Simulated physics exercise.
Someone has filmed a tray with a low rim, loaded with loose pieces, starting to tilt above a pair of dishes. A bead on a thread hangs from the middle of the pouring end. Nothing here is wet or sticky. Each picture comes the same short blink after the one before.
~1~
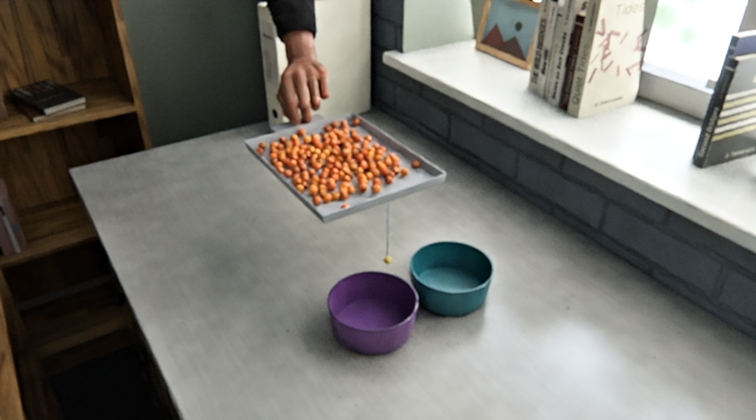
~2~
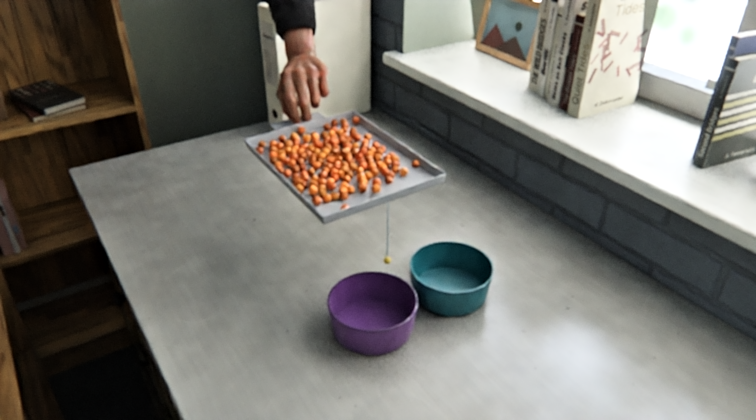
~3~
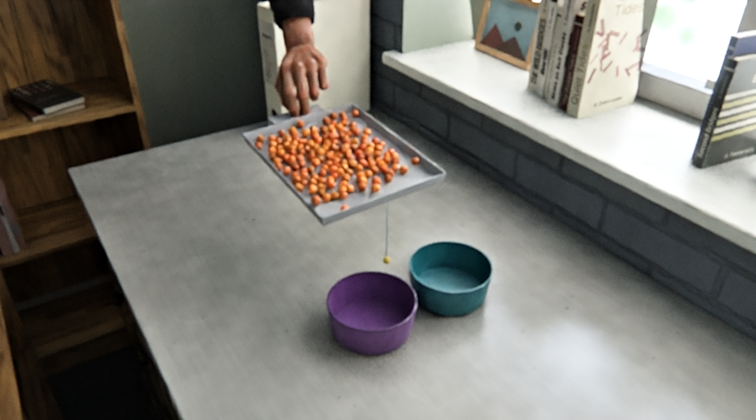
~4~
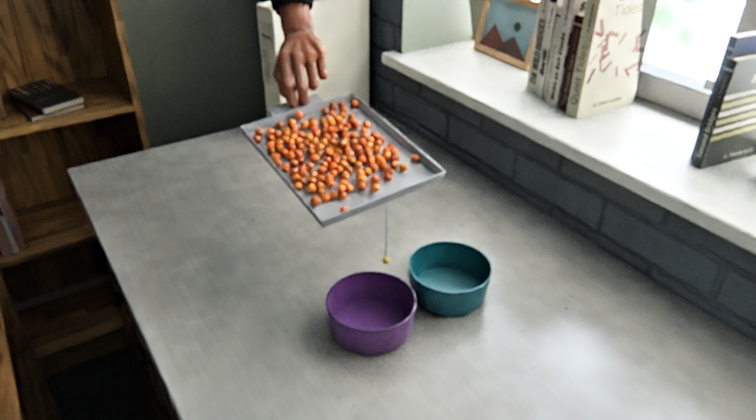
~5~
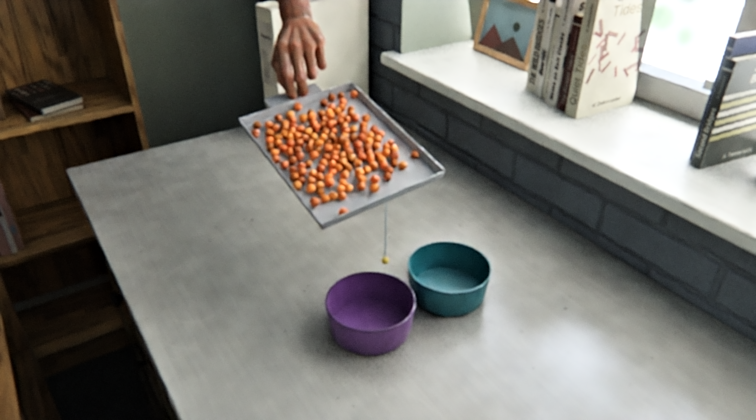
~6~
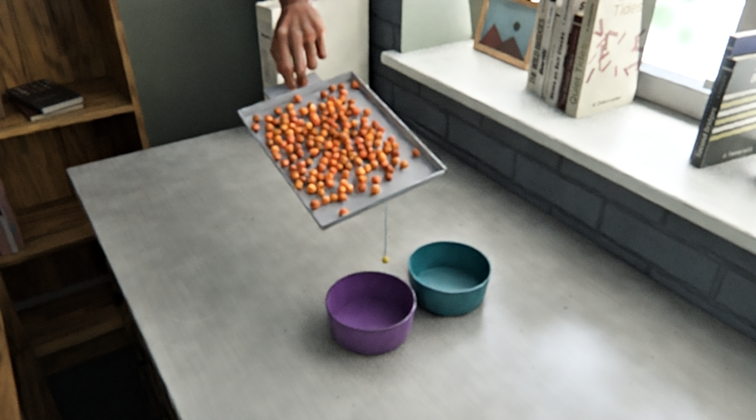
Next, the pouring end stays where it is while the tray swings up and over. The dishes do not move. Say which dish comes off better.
The left one ends fuller.
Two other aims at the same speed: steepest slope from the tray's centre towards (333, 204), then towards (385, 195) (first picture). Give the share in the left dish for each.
Roughly 50 per cent, and 40 per cent.
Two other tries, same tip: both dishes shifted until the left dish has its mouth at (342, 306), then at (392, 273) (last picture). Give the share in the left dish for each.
About 80 and 20 per cent.
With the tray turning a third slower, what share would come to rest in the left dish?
Some 70 per cent.
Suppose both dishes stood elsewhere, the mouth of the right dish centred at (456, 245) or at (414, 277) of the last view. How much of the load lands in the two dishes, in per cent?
About 30 and 80 per cent.
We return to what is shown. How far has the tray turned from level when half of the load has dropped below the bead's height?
Near 100 degrees.
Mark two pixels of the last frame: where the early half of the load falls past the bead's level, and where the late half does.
The first part at (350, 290); the rest at (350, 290).
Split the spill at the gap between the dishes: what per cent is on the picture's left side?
About 80 per cent.
Soon after the last picture, tray tipped steeply; nearly all on the tray; a stray few in the left dish; a stray few in the air.
A little later, tray tipped past a quarter turn; about a quarter on the tray; about a third in the left dish; a stray few in the right dish; a small part outside both; about a quarter in the air.
Later still, tray tipped past a quarter turn; about two thirds in the left dish; a stray few in the right dish; about a third outside both.
At rest, tray tipped past a quarter turn; about two thirds in the left dish; a stray few in the right dish; about a third outside both.
